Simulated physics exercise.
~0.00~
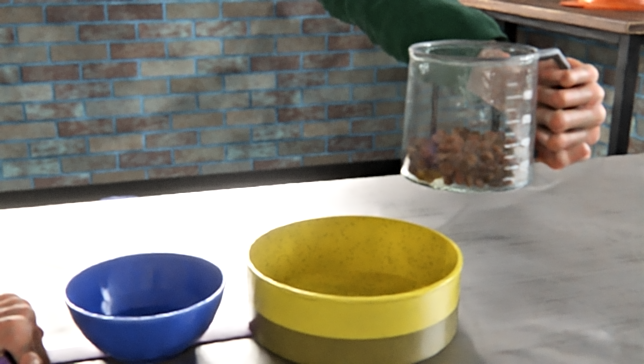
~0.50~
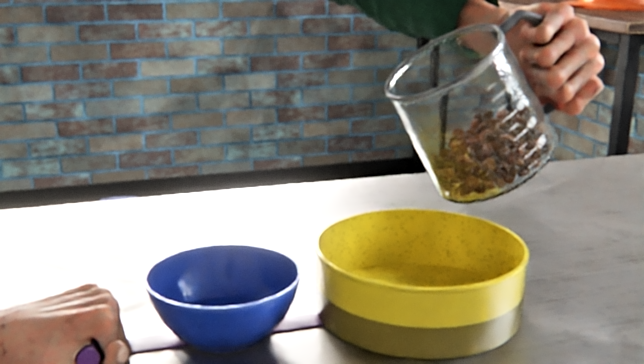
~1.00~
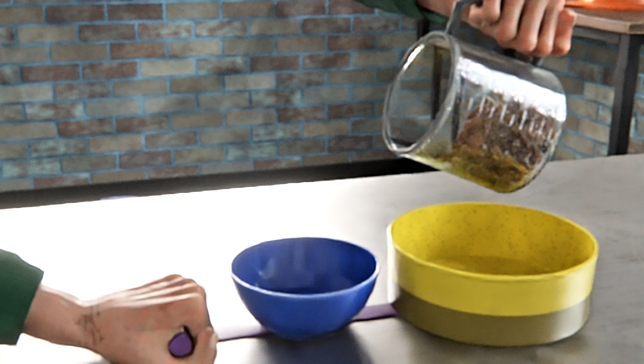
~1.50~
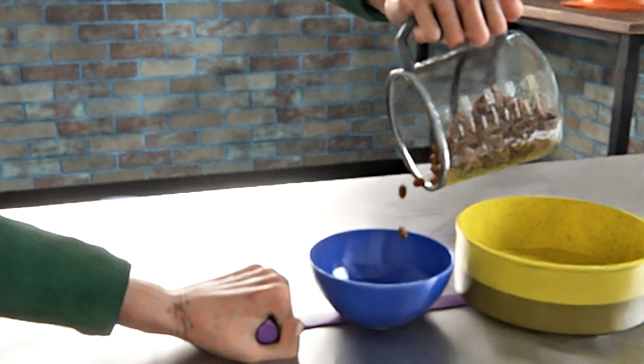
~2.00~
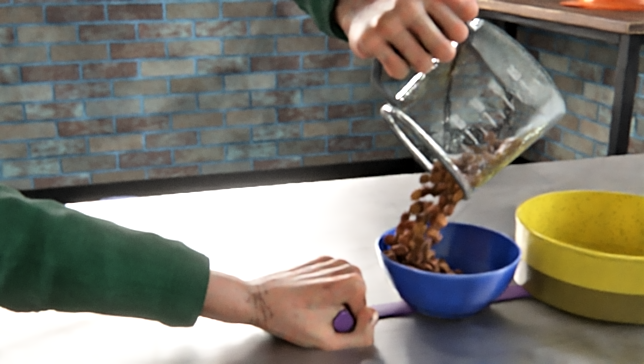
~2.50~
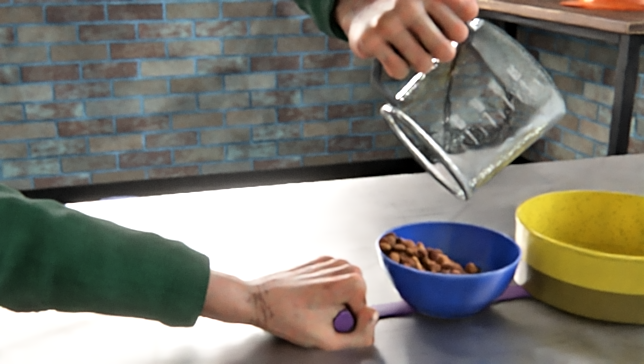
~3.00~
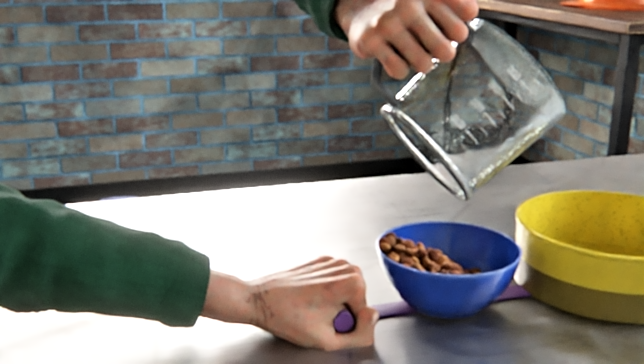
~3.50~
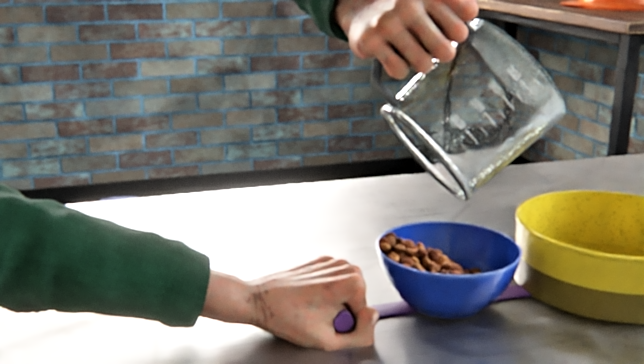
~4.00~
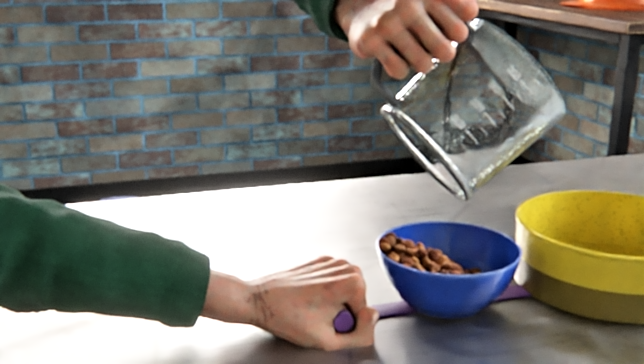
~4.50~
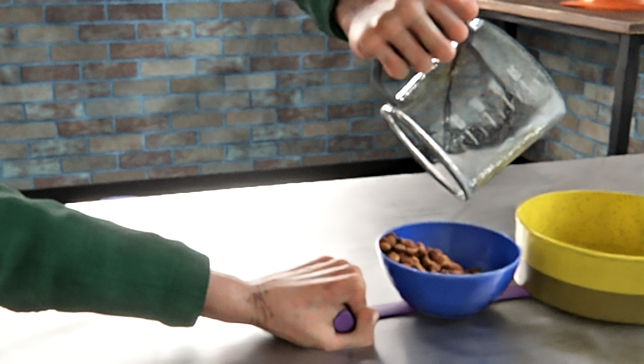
A person in green sleeves slid a joined blue bowl and yellow pot to the right across a table while tipping a clear jug of brown kibble, which poured into the blue bowl until the jug was empty, leaving the yellow pot empty.
